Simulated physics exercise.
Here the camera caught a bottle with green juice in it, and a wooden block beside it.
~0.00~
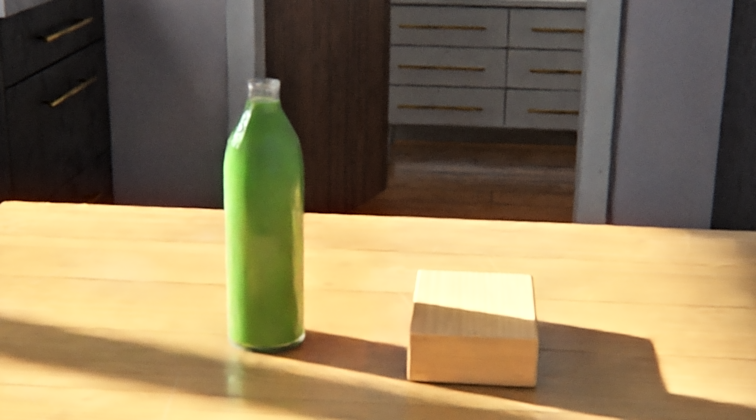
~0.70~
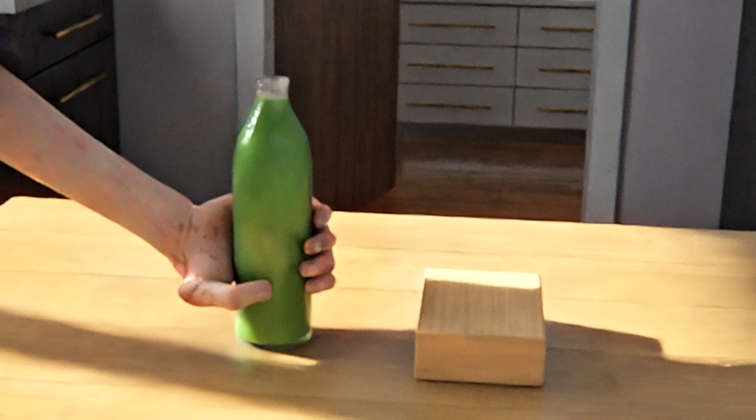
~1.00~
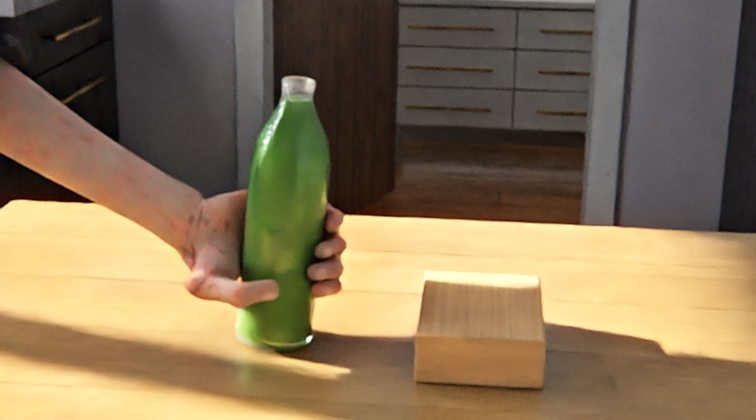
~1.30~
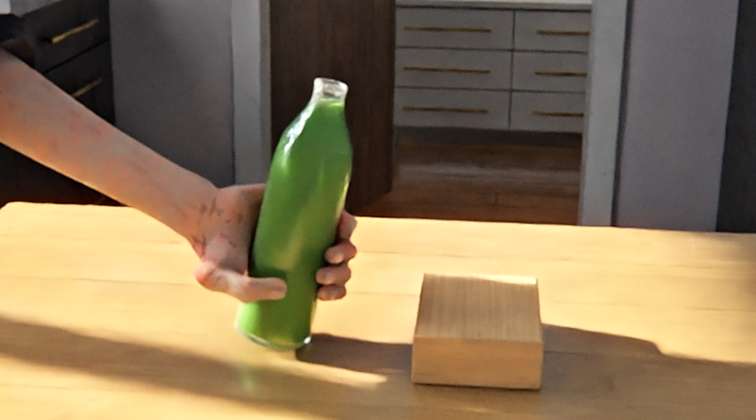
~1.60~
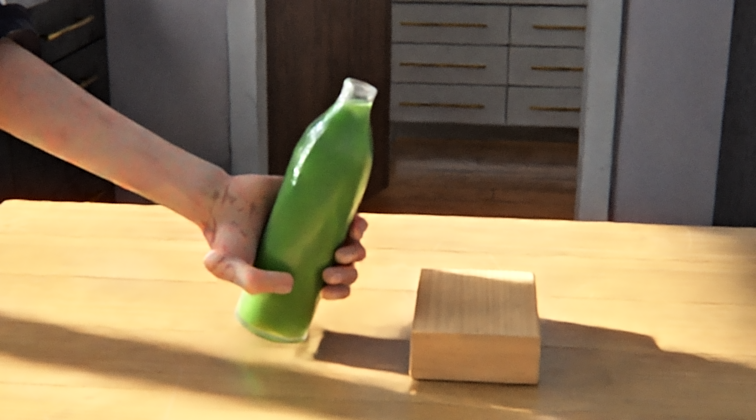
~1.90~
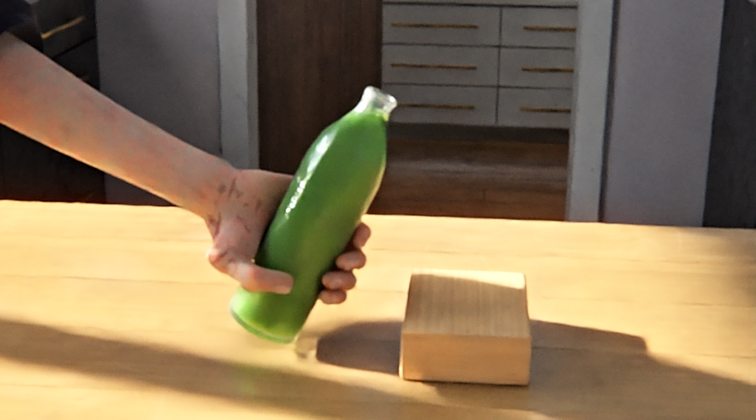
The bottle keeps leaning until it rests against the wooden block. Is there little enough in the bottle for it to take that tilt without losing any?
No, some comes out.
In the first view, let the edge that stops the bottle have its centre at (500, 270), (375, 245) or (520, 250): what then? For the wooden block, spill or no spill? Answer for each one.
In that order: Runs over, keeps it in, wets the top.
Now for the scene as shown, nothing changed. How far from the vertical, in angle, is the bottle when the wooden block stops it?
It ends up leaning roughly 65° from upright.
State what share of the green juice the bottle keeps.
Close to 95 in a hundred stays in.
After 2.5 s, the bottle leans by about 45°; all is still inside.
After 3.1 s, the bottle leans by about 60°; a puddle lies under it; all of the green juice is inside.
After 4.5 s, the bottle leans by about 65°, against the wooden block; a puddle lies under it; nearly all of the green juice is inside.
